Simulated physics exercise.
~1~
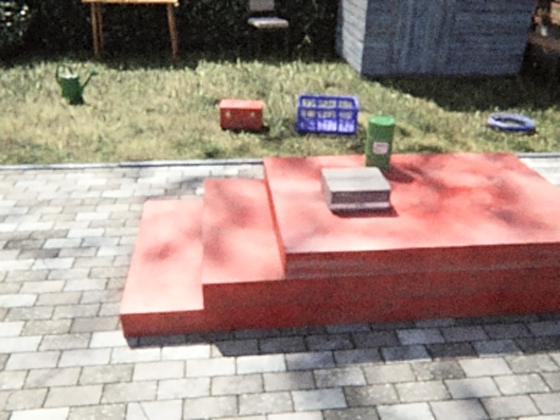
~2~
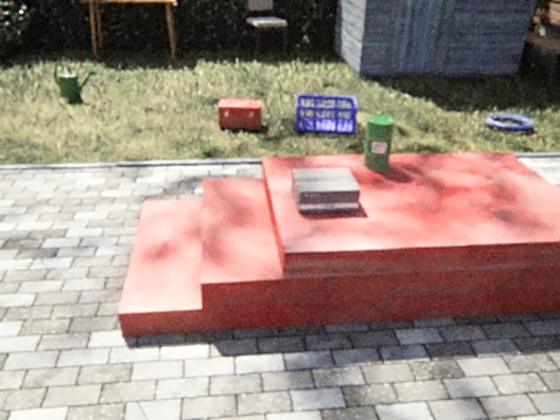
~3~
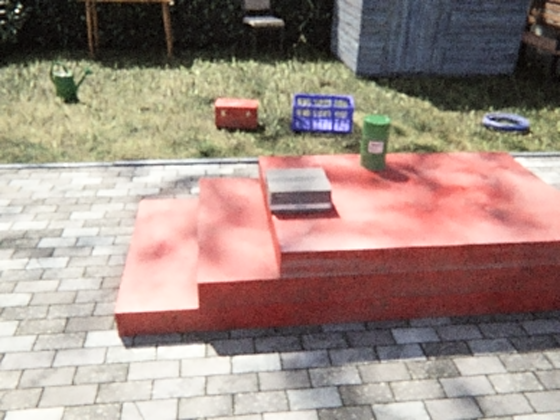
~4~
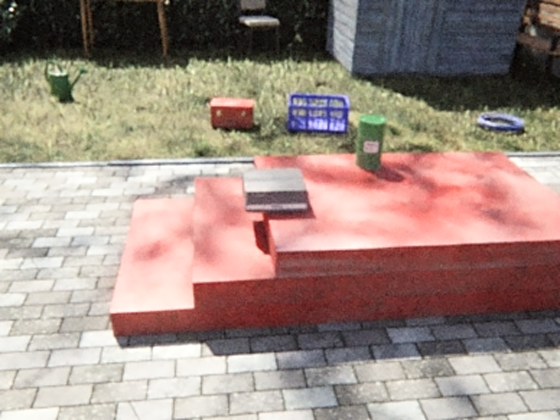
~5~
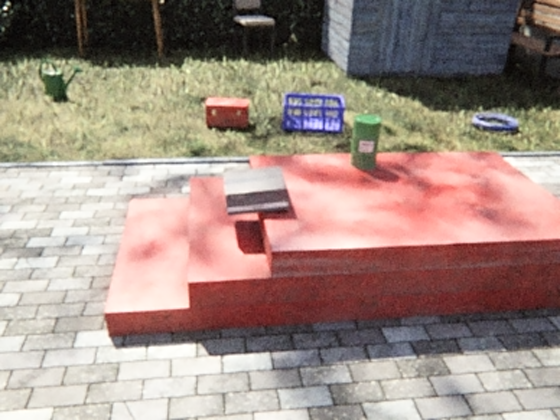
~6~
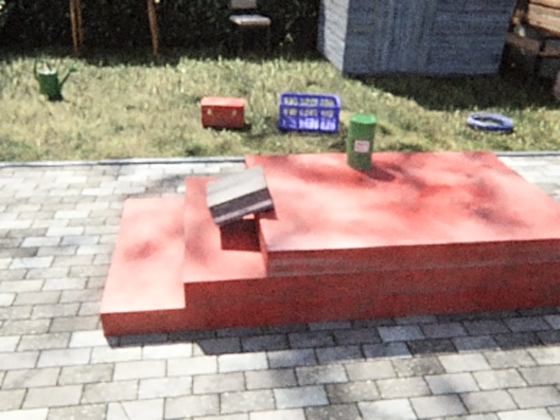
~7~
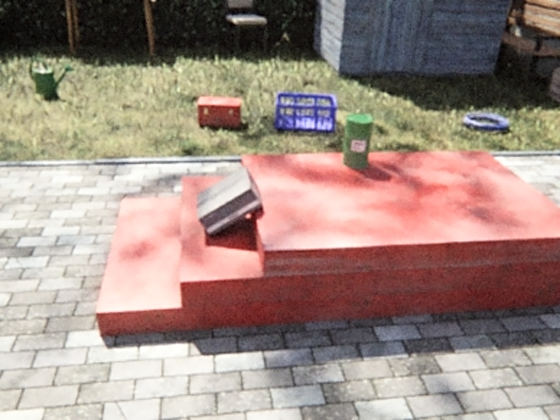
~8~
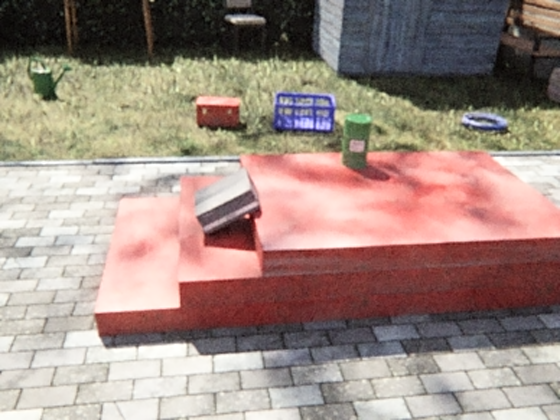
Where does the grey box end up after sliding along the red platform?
It ends up caught on the step just below the platform's top, resting at a tilt against the edge.
Grey box sliding left across a red platform past a green canister, tipping over the edge and ending tilted on the step below.
